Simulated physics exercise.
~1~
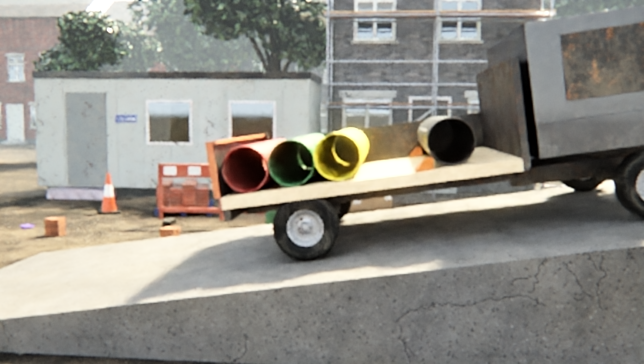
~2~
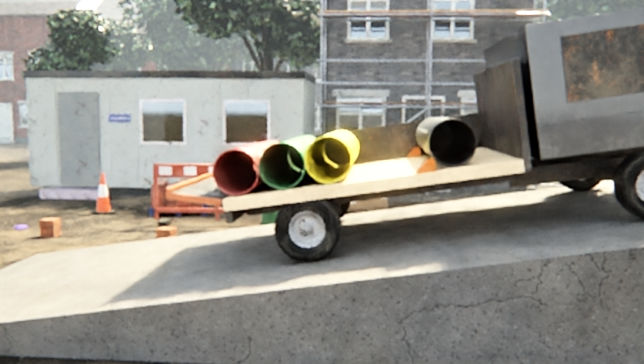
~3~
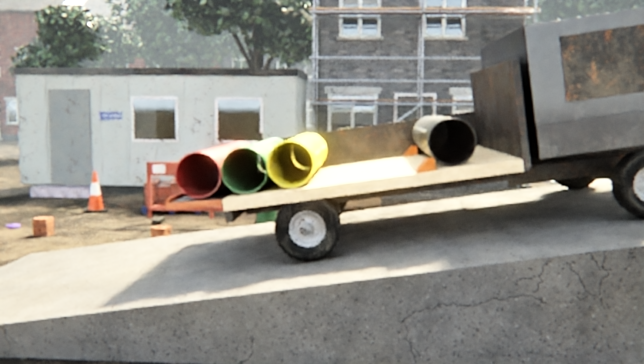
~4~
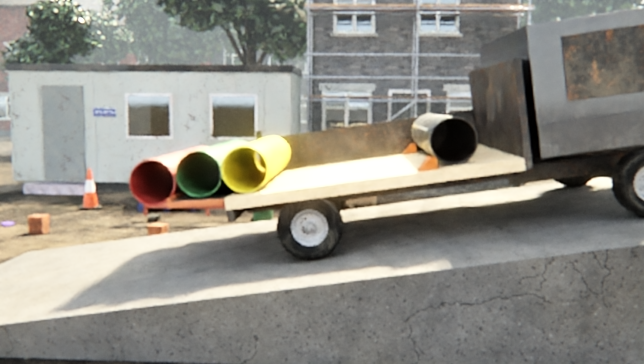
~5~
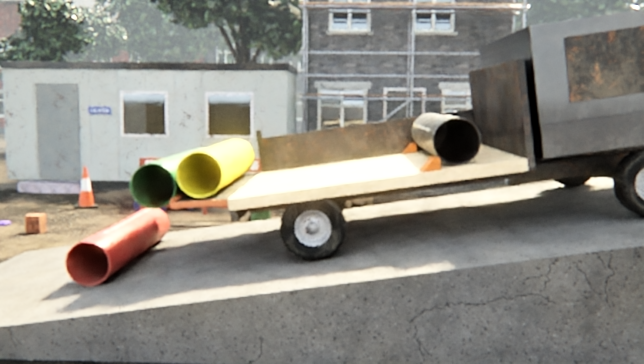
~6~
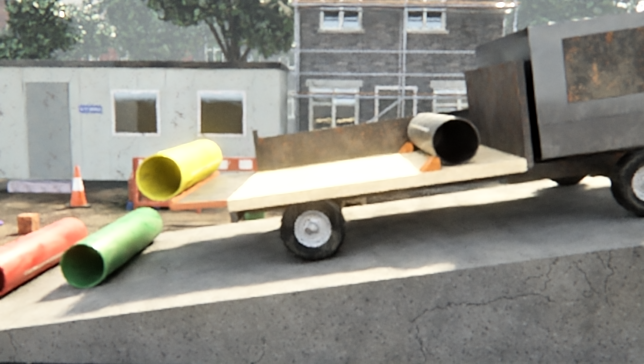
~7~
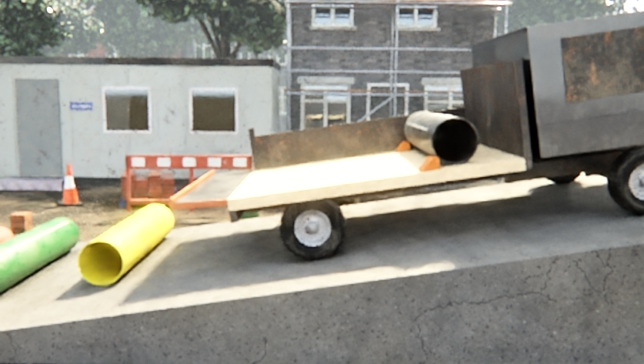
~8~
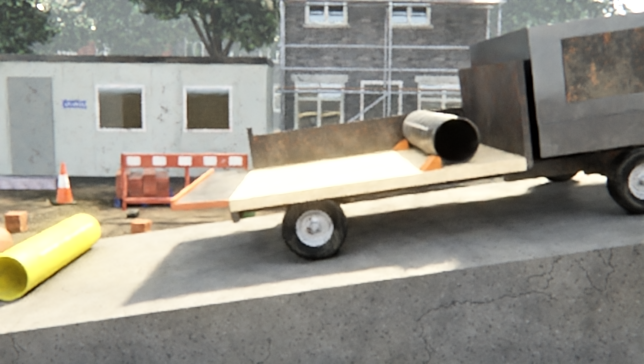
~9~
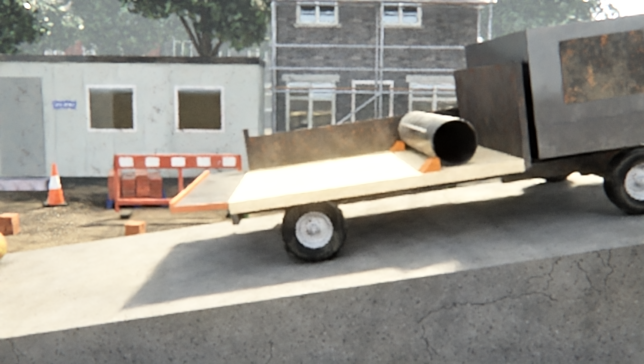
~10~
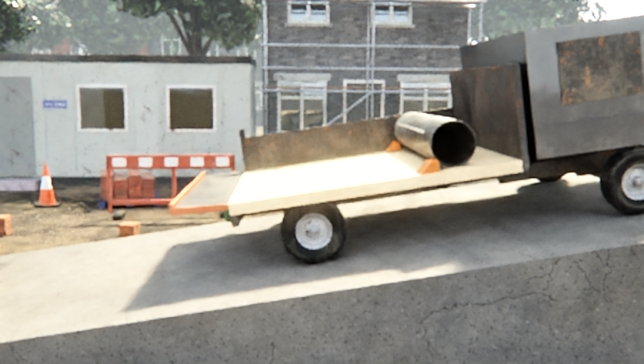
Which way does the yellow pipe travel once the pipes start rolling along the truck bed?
The yellow pipe rolls to the left, going off the tail of the truck and on down the slope.
